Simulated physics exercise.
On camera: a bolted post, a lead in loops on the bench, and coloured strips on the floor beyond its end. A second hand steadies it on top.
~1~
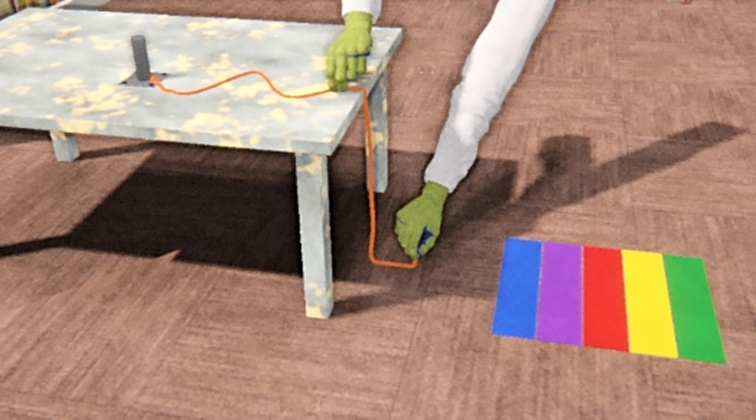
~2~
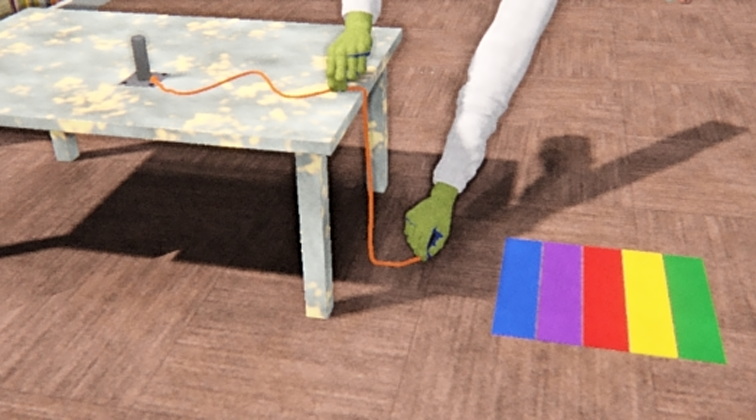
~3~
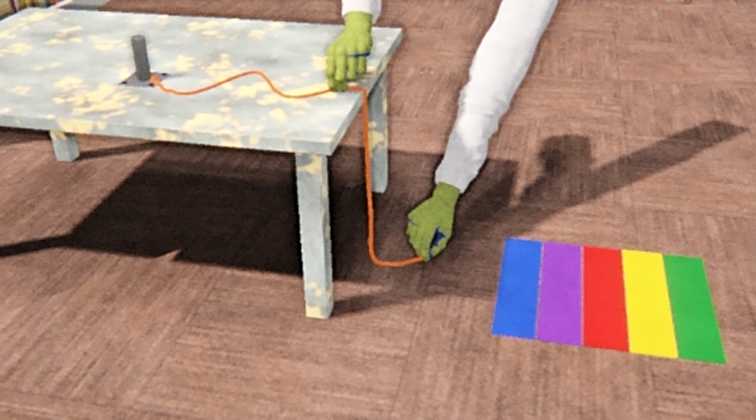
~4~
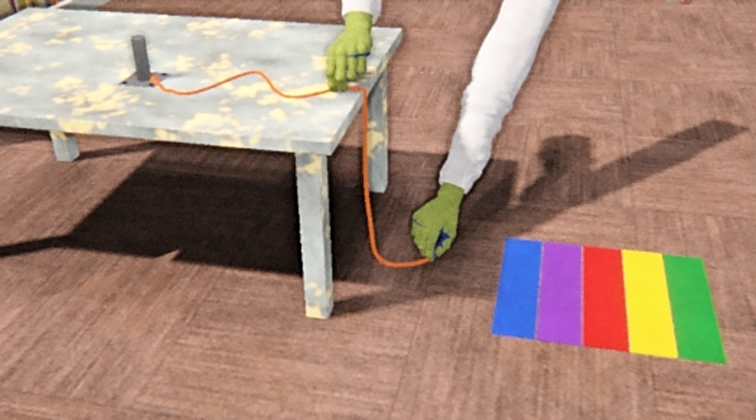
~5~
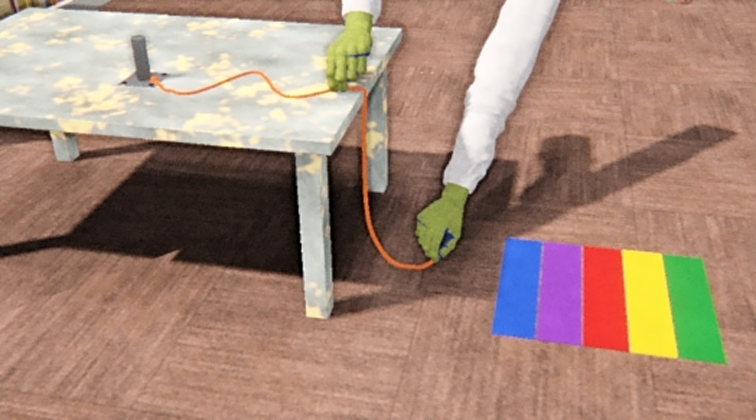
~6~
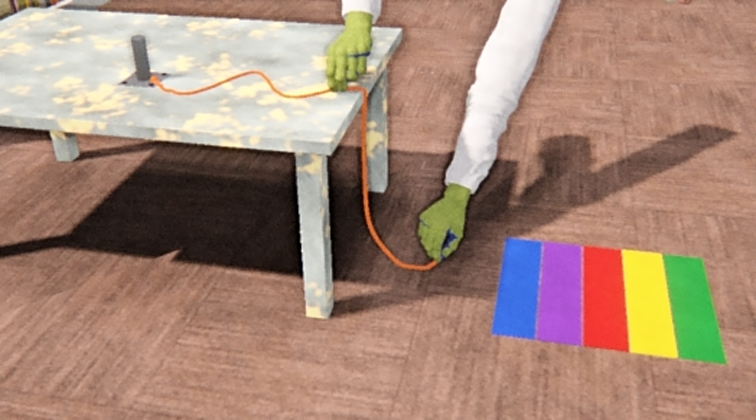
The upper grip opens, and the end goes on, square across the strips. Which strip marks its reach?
The end stops over the yellow strip.
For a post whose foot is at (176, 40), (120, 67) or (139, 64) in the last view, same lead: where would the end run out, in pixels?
Try by try, around (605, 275), (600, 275) and (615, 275).
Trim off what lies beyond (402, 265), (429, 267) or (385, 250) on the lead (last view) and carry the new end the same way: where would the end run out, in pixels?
In that order: (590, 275), (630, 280) and (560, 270).
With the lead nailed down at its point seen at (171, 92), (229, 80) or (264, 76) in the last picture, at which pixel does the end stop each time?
In that order: (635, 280), (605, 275) and (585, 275).
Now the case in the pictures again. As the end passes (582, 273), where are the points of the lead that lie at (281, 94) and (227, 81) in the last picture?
The first at (359, 91), the second at (252, 88).
Early on, end near (583, 273); over purple.
Midway, end near (627, 278); over red.
At the end of the slack, end near (652, 281); over yellow. It gets as far as the yellow strip.
